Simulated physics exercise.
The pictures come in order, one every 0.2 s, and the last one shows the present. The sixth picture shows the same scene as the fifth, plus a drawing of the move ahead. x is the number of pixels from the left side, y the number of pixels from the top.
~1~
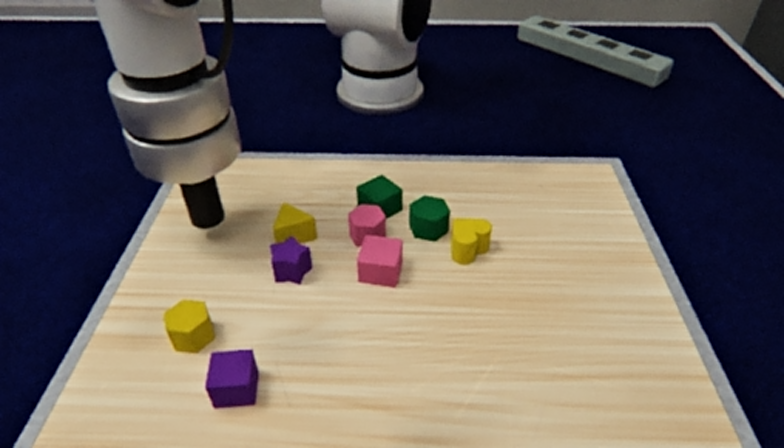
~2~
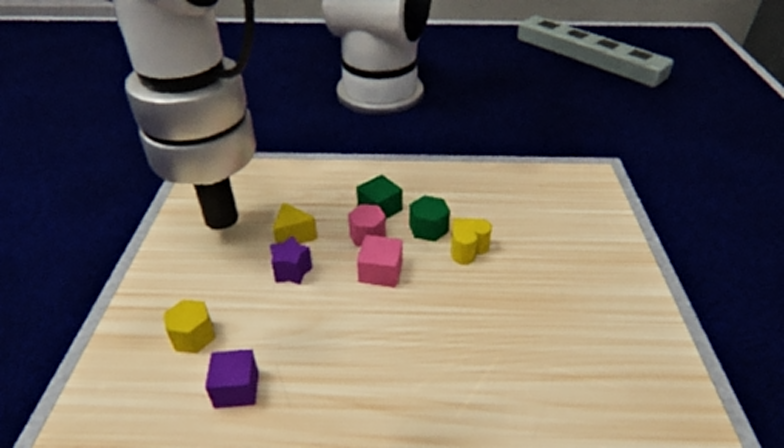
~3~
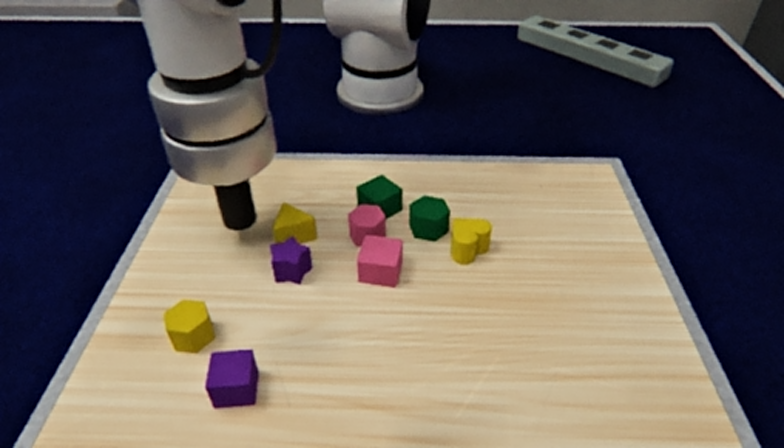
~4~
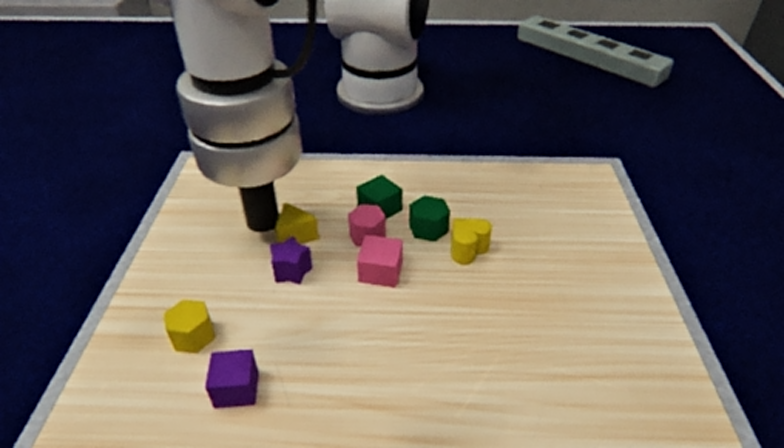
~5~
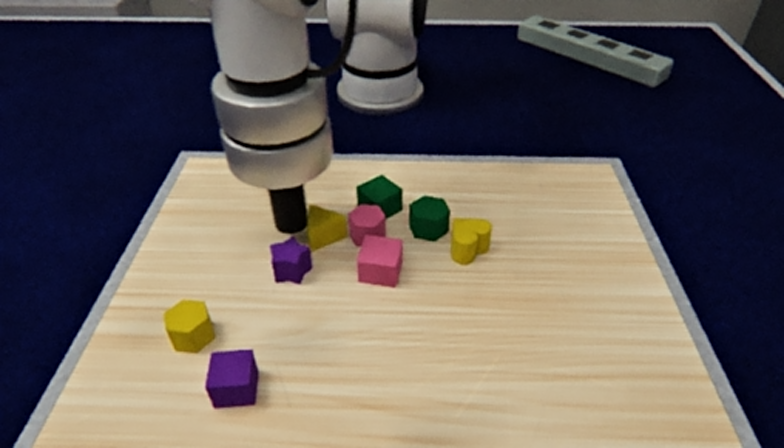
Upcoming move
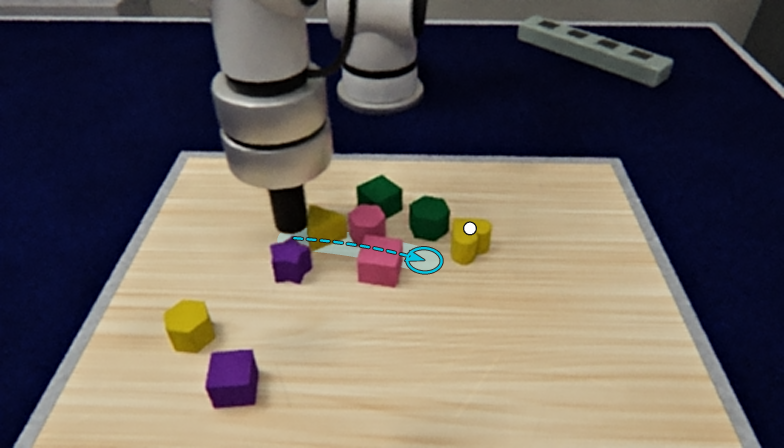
A robot arm with a black stick moved right across a wooden board scattered with colorful blocks, reached the yellow triangular block, and pushed it a short way right toward the pink ones.
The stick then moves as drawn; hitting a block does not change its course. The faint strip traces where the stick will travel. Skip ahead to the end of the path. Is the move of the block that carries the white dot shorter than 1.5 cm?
Yes, it checks out.
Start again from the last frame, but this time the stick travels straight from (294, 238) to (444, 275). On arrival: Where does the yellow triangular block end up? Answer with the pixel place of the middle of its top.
For the centre of its top, I'd go with (368, 214).
The line goes from (294, 238) through (338, 242) and (381, 250) to (424, 260); the dot is on the yellow heart-shaped block.
What follows on the original path. One third of the way, stick at (337, 228); yellow triangular block at (367, 215), turned 30° anticlockwise; pink six-sided block at (405, 210), turned 20° clockwise; green six-sided block at (440, 206).
Two thirds of the way, stick at (381, 235); yellow triangular block at (386, 209), turned 70° anticlockwise; pink six-sided block at (416, 201), turned 40° clockwise; pink four-sided block at (392, 258), turned 25° clockwise; green six-sided block at (451, 205), turned 30° clockwise.
At the end, stick at (425, 245); yellow triangular block at (386, 209), turned 70° anticlockwise; pink six-sided block at (416, 201), turned 40° clockwise; pink four-sided block at (407, 265), turned 80° clockwise; green six-sided block at (451, 205), turned 30° clockwise; yellow heart-shaped block unmoved.
